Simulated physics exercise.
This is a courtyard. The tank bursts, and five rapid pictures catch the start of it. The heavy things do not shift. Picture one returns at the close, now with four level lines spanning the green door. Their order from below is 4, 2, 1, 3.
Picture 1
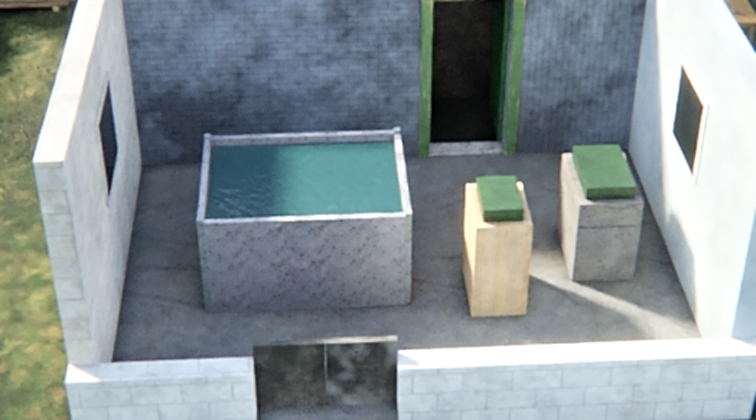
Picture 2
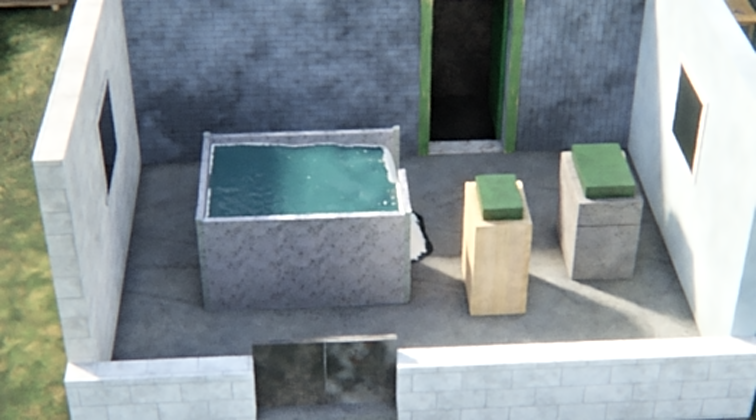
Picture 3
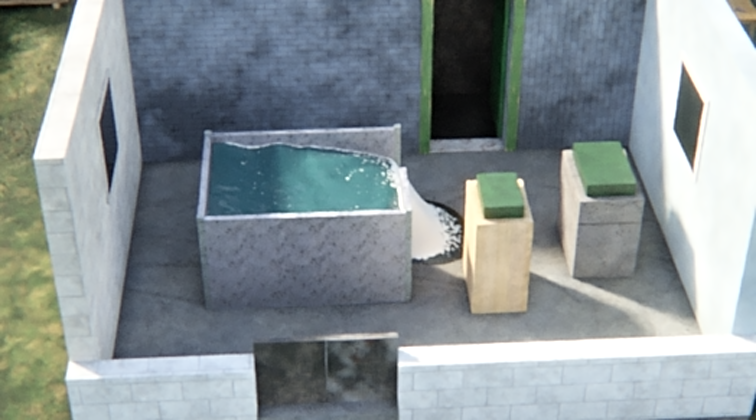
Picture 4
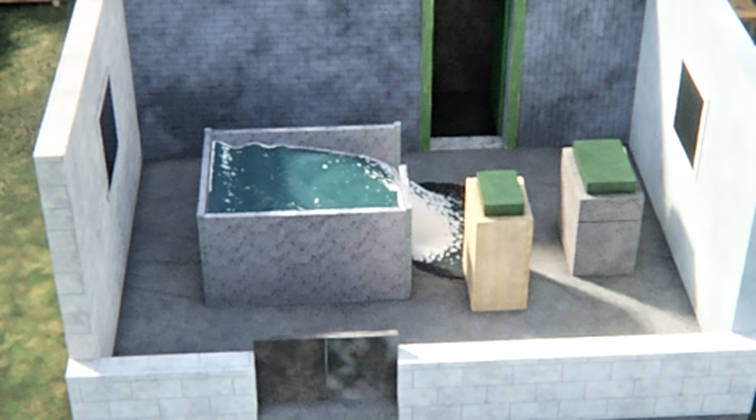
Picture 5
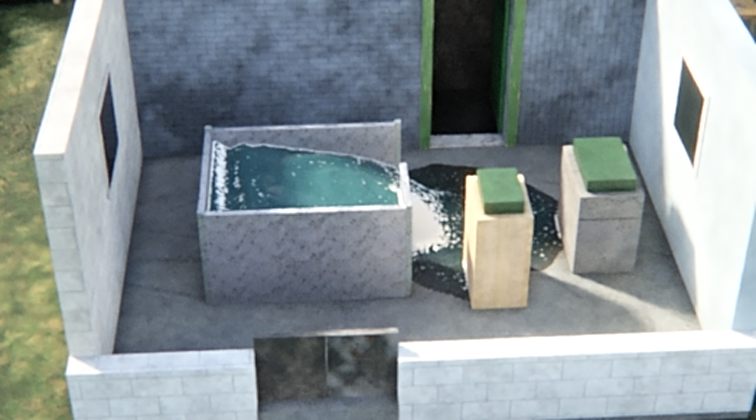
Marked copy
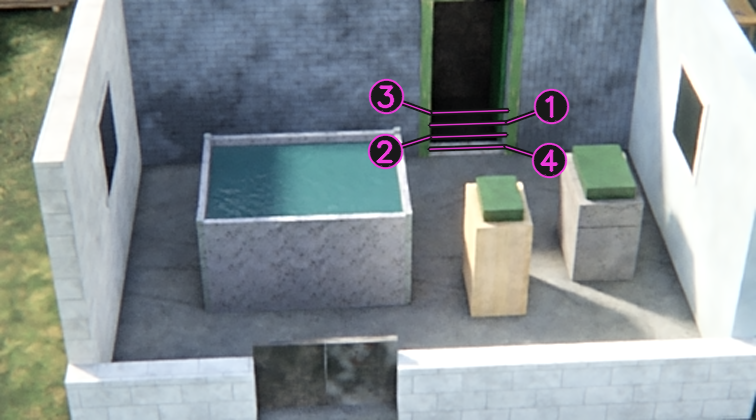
Water pouring from the right side of a grey stone tank, spreading across a walled courtyard floor around a green-topped block.
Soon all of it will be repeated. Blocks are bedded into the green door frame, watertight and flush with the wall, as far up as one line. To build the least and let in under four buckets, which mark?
Height 2.
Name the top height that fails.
That is height 4.
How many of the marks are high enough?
Three of them.
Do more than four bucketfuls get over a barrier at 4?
Yes.
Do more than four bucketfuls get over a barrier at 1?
No, not at all.
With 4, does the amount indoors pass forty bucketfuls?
No, it does not.
On the marked copy, 1 at (468, 123); 2 at (468, 135); 3 at (469, 111); 4 at (467, 147); from the bottom up 4, 2, 1, 3.
With 1, nothing gets over.
With 2, a splash gets over, under a bucket.
With 3, nothing gets over.
With 4, about 13 bucketfuls get in.
